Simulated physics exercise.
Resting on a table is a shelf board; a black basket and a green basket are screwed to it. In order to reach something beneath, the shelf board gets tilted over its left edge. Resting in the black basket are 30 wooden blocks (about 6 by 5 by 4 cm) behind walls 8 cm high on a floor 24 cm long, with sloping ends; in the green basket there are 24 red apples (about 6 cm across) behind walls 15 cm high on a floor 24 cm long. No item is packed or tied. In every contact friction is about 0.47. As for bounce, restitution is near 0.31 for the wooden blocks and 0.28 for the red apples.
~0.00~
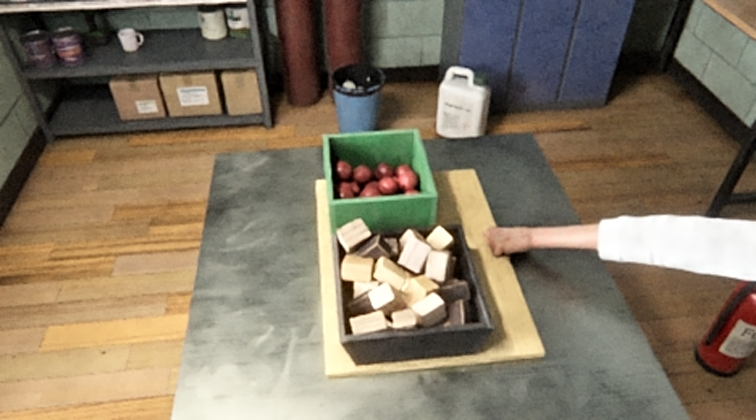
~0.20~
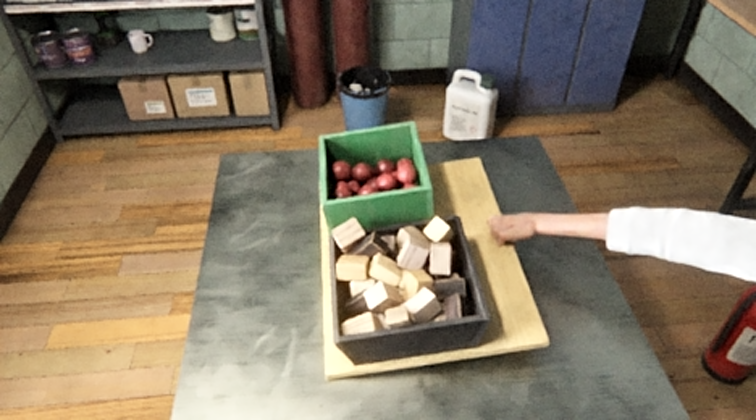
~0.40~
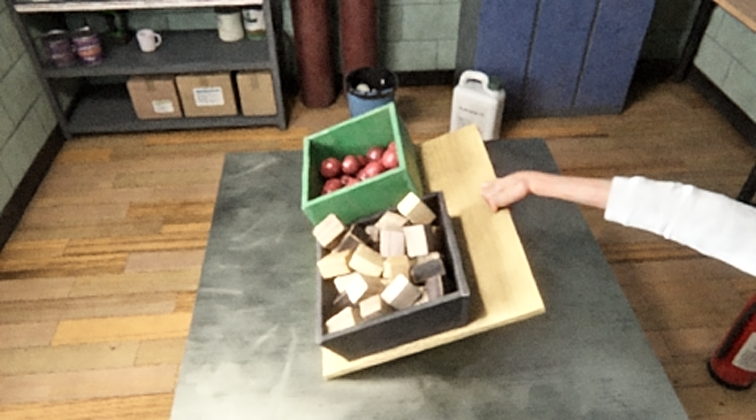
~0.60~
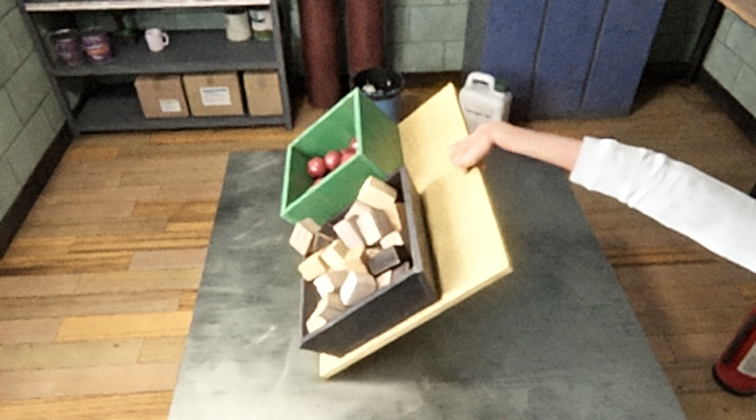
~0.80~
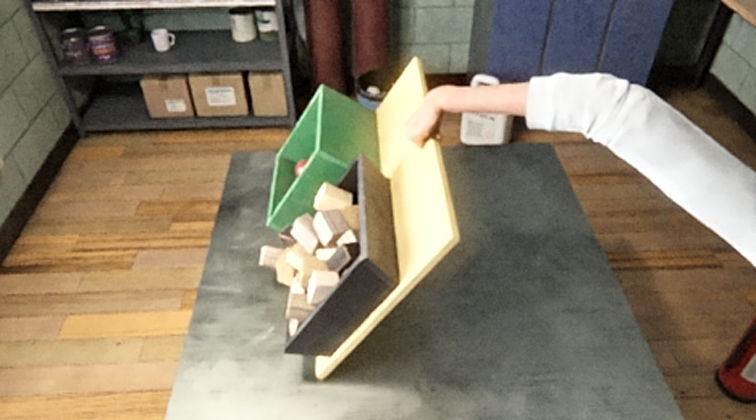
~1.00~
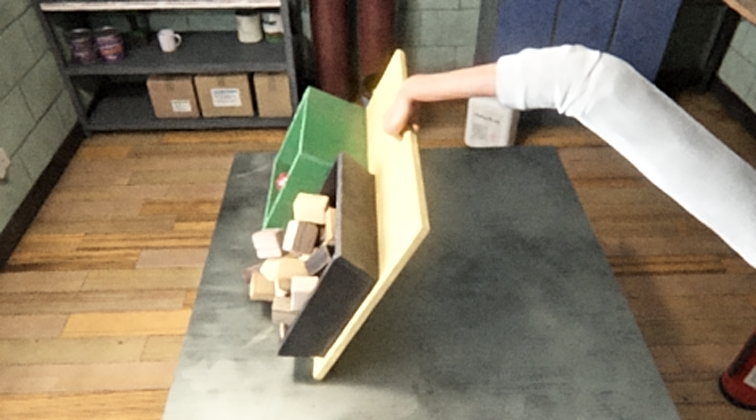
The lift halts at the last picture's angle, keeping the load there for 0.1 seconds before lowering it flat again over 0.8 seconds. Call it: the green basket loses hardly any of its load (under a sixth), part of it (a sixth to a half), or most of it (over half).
It loses hardly any.
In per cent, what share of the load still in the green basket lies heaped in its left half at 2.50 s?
I'd say near 70 out of a hundred.
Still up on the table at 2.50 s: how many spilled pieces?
About 8.
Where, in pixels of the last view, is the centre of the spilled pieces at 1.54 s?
Estimated centre: Around (265, 293).
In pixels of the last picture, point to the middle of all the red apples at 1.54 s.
Centre approx. at (350, 184).
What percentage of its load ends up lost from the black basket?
Lost: Black basket 30 per cent.
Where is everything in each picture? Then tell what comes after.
In the first frame (places track the rim corner closest to us here; the camera moves round a little), green basket (333, 202); black basket (345, 338); tipped 0°; all still inside.
In the second frame, green basket (327, 203); black basket (338, 339); tipped 7°.
In the third frame, green basket (307, 204); black basket (321, 339); tipped 23°.
In the fourth frame, green basket (285, 211); black basket (301, 342); tipped 41°.
In the fifth frame, green basket (269, 221); black basket (285, 347); tipped 57°; 1 out, the lowest block at (276, 258).
In the sixth frame, green basket (264, 226); black basket (278, 350); tipped 64°; 3 out.
After 1.24 s, tilt 59°; the black basket is down by 5 of 30 and the green basket has all 24.
After 1.54 s, tilt 27°; the black basket is down by 9 of 30 and the green basket has all 24.
After 1.96 s, tilt 0°; the black basket is down by 9 of 30 and the green basket has all 24.
Final count (at 2.50 s), the black basket is down by 9 of 30 and the green basket has all 24. Asked share, 0 of 24, 0 per cent.
